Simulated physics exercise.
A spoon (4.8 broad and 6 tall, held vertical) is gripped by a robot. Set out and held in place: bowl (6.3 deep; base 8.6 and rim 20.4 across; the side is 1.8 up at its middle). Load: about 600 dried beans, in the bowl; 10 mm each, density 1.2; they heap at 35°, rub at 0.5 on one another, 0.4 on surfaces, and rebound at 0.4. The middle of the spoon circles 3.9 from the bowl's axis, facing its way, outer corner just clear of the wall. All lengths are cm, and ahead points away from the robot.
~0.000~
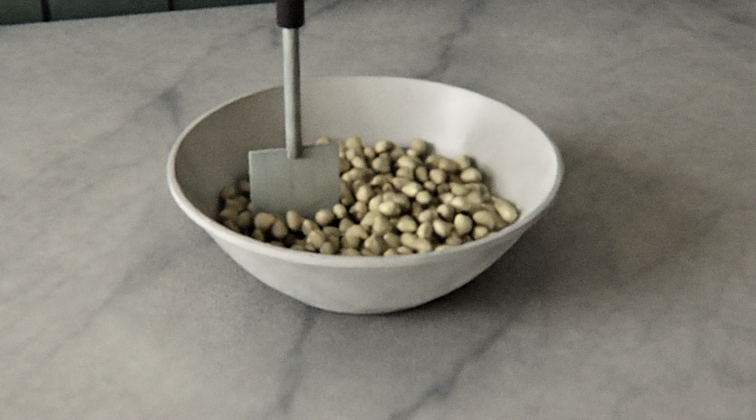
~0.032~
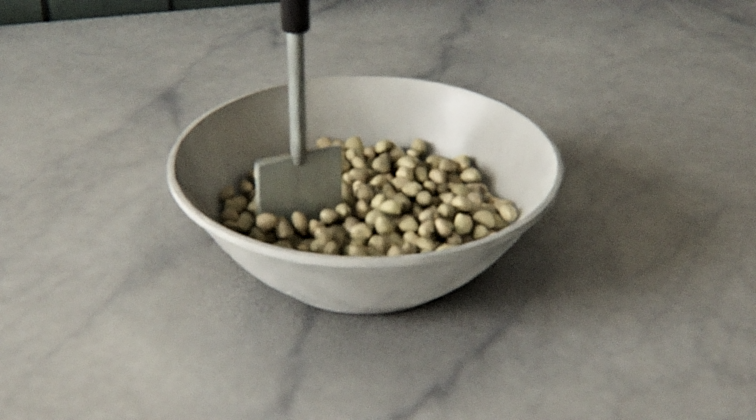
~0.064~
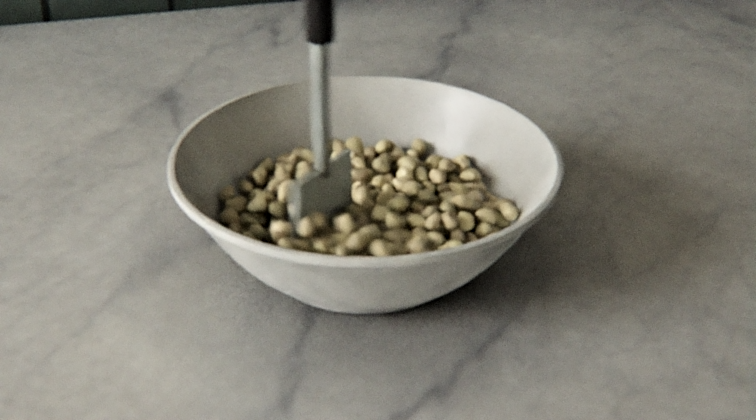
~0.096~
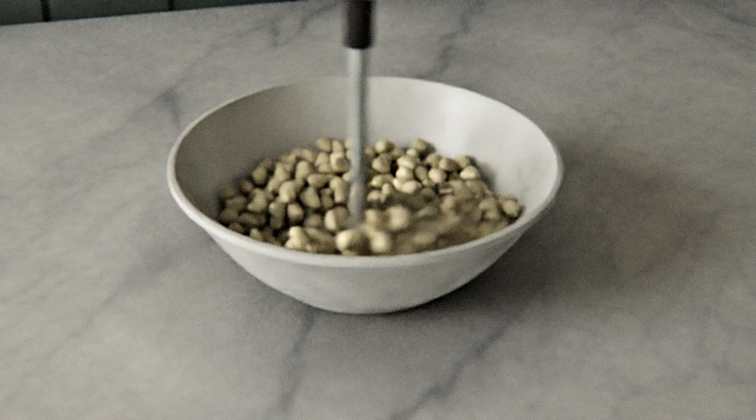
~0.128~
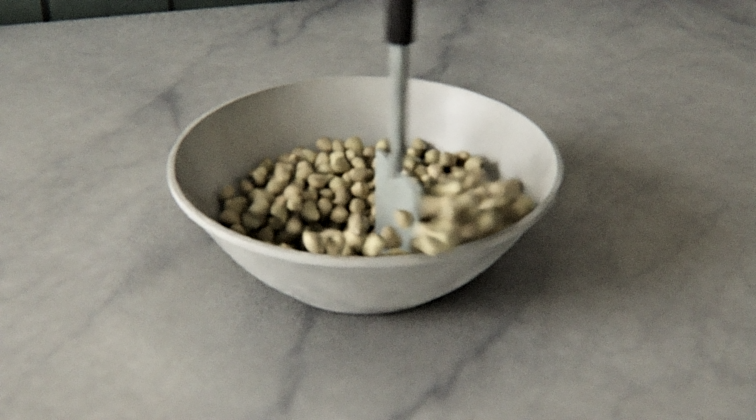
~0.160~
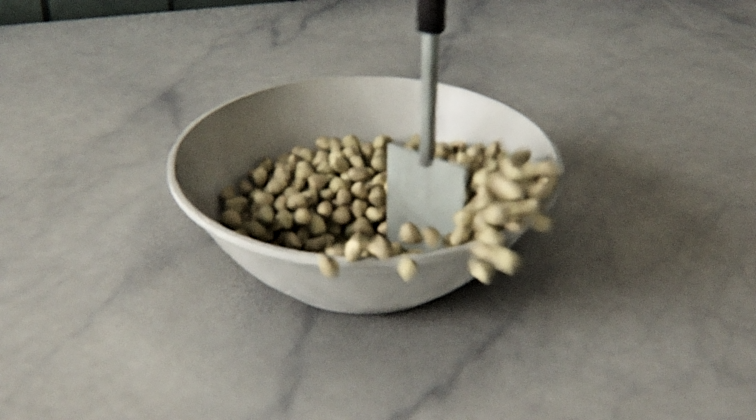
A wide pale grey bowl, partly filled with tan and greenish dried beans, sits on a grey marbled surface, seen from slightly above by a still camera. A flat grey blade on a metal shaft with a black grip stands upright in the beans at the left. It sweeps along the near side to the right, turning as it goes, pushing beans up the right wall, and some fly over the rim.
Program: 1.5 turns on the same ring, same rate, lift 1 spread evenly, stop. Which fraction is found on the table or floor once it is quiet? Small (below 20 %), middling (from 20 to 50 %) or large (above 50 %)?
Share on the table or floor: Middling (from 20 to 50 %).
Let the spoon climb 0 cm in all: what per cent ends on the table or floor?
About 30 per cent.
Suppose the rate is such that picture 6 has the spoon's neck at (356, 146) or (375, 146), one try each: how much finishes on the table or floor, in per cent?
About 5 and 5 per cent.
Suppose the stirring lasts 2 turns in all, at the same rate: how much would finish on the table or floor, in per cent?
Then about 30 per cent.
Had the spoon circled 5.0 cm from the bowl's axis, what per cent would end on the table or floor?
In that case some 35 per cent.
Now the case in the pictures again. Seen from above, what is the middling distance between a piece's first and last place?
Some 8 cm.
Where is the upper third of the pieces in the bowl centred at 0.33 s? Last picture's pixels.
Around (293, 117).
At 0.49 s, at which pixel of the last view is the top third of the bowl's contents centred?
Around (338, 247).
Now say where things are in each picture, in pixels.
The spoon neck at (294, 122), 0° round; upper third of the load around (374, 200), from x 225 to 510, top at y 145; 595 in the bowl, in the first frame.
The spoon neck at (298, 128), 12° round; upper third of the load around (376, 204), from x 225 to 510, top at y 145, in the second frame.
The spoon neck at (322, 140), 41° round; upper third of the load around (374, 212), from x 225 to 510, top at y 145, in the third frame.
The spoon neck at (359, 146), 71° round; upper third of the load around (398, 219), from x 225 to 515, top at y 145, in the fourth frame.
The spoon neck at (398, 142), 101° round; upper third of the load around (445, 211), from x 225 to 525, top at y 145; 589 in the bowl, 6 in flight or on the tool, in the fifth frame.
The spoon neck at (428, 129), 131° round; upper third of the load around (479, 191), from x 225 to 550, top at y 140; 581 in the bowl, 14 in flight or on the tool, in the sixth frame.
After 0.33 s, 287° round, highest piece 10 above the table; 511 in the bowl, 44 on the table or floor, 40 in flight or on the tool.
After 0.49 s, 83° round, highest piece 9 above the table; 441 in the bowl, 128 on the table or floor, 26 in flight or on the tool.
After 0.78 s, 180° round, highest piece 7 above the table; 425 in the bowl, 170 on the table or floor.
After 1.48 s, 180° round, highest piece 7 above the table; 425 in the bowl, 170 on the table or floor.
In the end, 425 in the bowl, 170 on the table or floor. That is 29 % on the table or floor.
